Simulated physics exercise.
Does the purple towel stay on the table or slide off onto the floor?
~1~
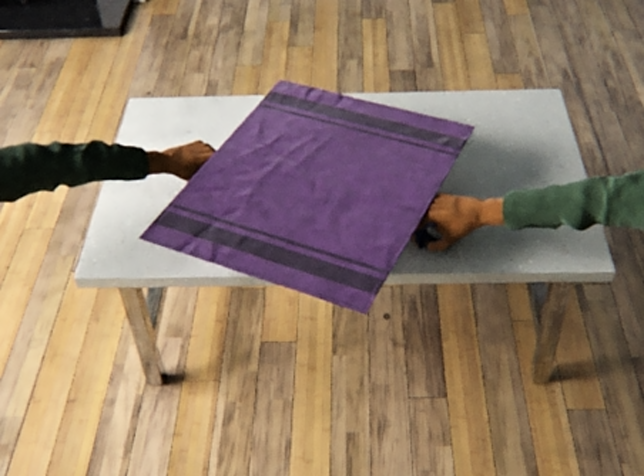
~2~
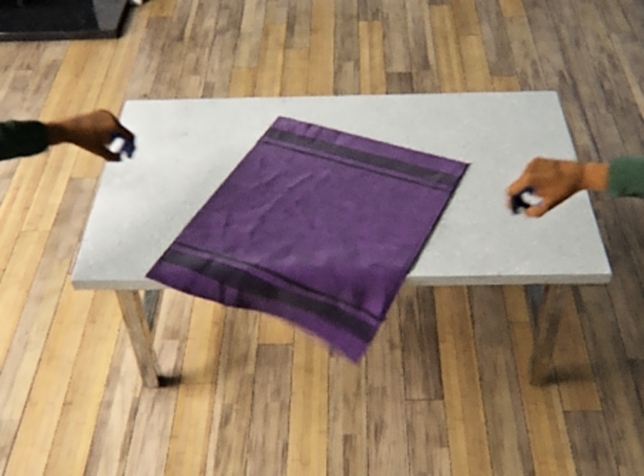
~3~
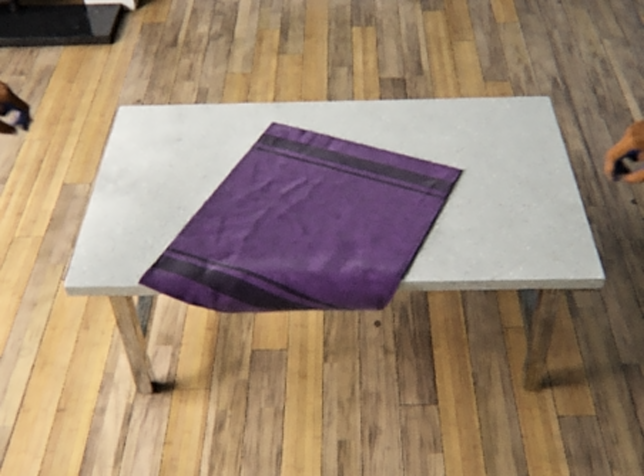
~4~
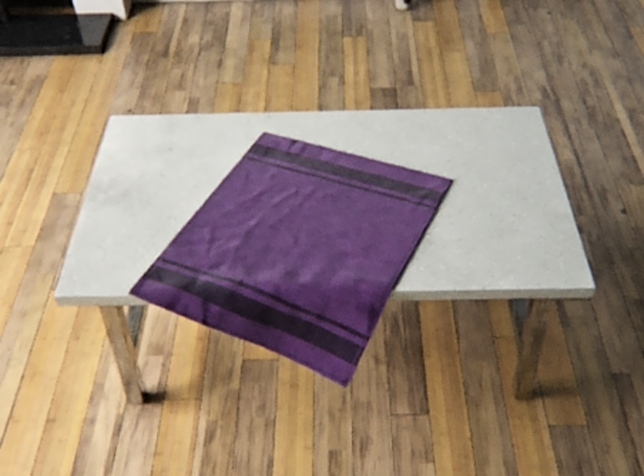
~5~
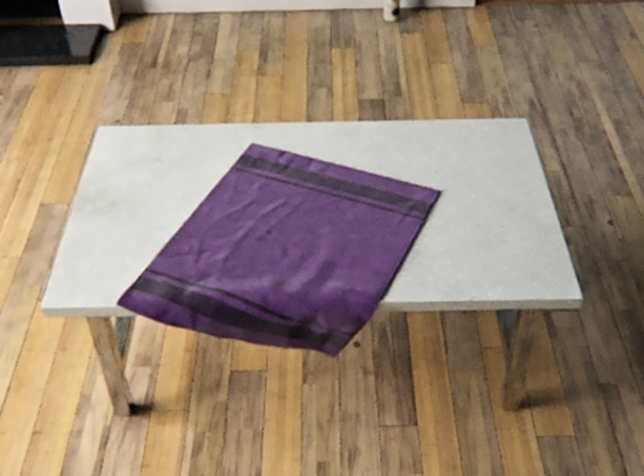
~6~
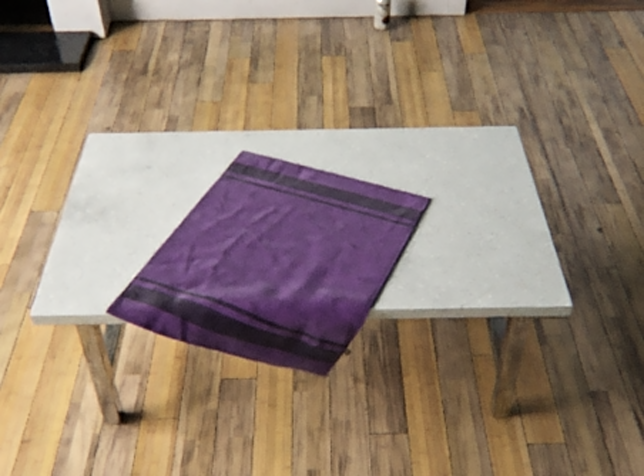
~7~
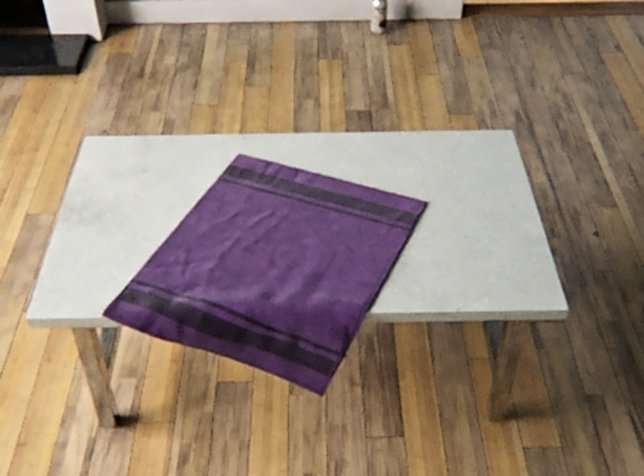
The purple towel stays on the table, with its near edge hanging over the front.
